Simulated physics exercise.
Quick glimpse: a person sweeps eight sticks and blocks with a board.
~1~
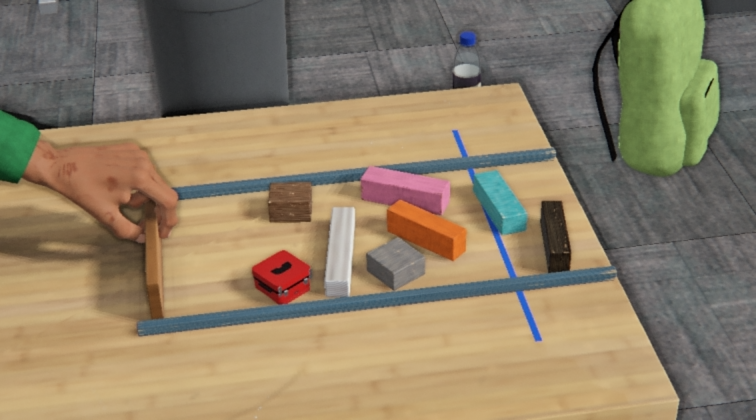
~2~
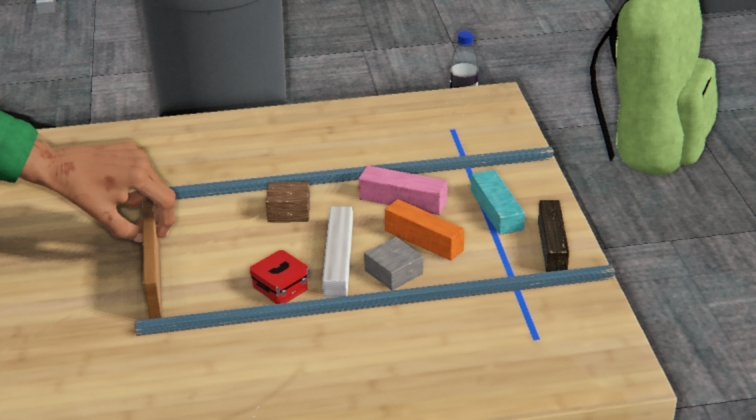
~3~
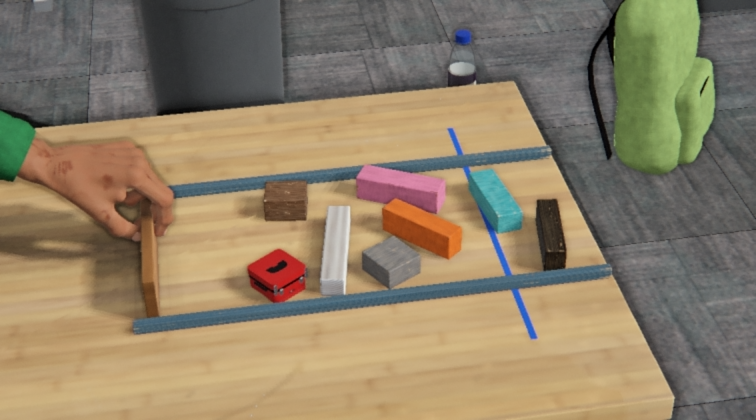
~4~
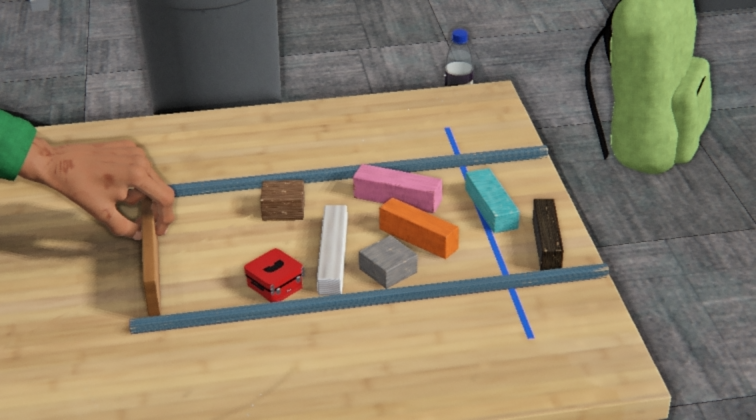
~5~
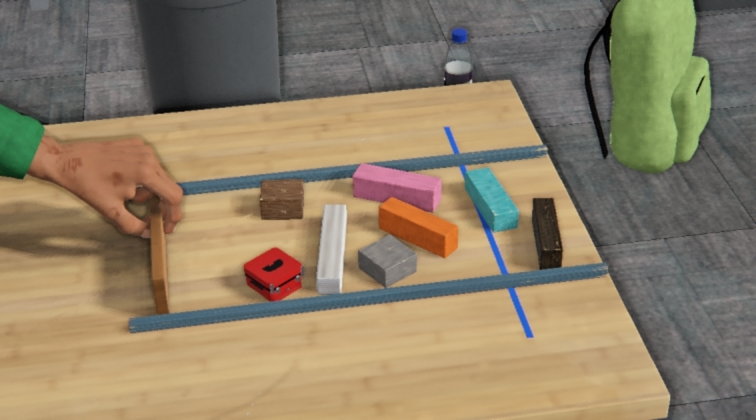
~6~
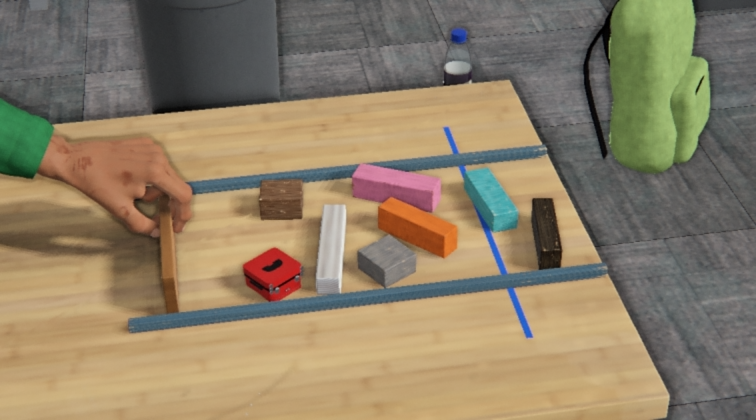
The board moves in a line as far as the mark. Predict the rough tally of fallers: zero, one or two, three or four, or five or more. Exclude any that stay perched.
Tally: One or two.
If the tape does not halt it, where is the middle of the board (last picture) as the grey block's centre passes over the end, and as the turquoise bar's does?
Grey block over the end: About (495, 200). Turquoise bar over the end: About (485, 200).
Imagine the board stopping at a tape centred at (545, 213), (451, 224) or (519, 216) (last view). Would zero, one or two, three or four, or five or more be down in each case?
Trial 1 - five or over; trial 2 - not one; trial 3 - either three or four.
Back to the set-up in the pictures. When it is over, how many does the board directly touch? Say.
Tally at the end: 3.
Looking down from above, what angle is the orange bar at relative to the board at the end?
I'd put it at about 30°.
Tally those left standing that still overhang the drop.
That adds up to 2.
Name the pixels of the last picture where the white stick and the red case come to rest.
The white stick comes to rest at (527, 226), and the red case comes to rest at (522, 256).
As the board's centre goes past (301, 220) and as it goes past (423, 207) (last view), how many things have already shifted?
So far 4, and 8 at the second.
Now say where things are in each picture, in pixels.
Black bar (555, 237); turquoise bar (499, 202); orange bar (426, 230); board (154, 240); tape (492, 223), in the first frame.
Turquoise bar (497, 201); grey block (394, 263), in the second frame.
Orange bar (422, 229); board (149, 239), in the third frame.
Black bar (548, 235); pink bar (398, 188), in the fourth frame.
Turquoise bar (491, 199); white stick (332, 248), in the fifth frame.
Black bar (546, 234); turquoise bar (490, 199); orange bar (417, 227); board (167, 235); tape (483, 220), in the sixth frame.
Early on, none off yet; black bar at rest near (546, 234); turquoise bar at rest near (490, 199); orange bar at rest near (417, 227).
A while later, none off yet; black bar at rest near (546, 234); turquoise bar at rest near (491, 199); orange bar travelled a little near (432, 217).
Further along, none off yet; black bar travelled a little near (574, 234); turquoise bar travelled a little near (534, 195); orange bar travelled about its own width near (488, 206).
Finally, the number that fall off is one or two; lost, black bar.
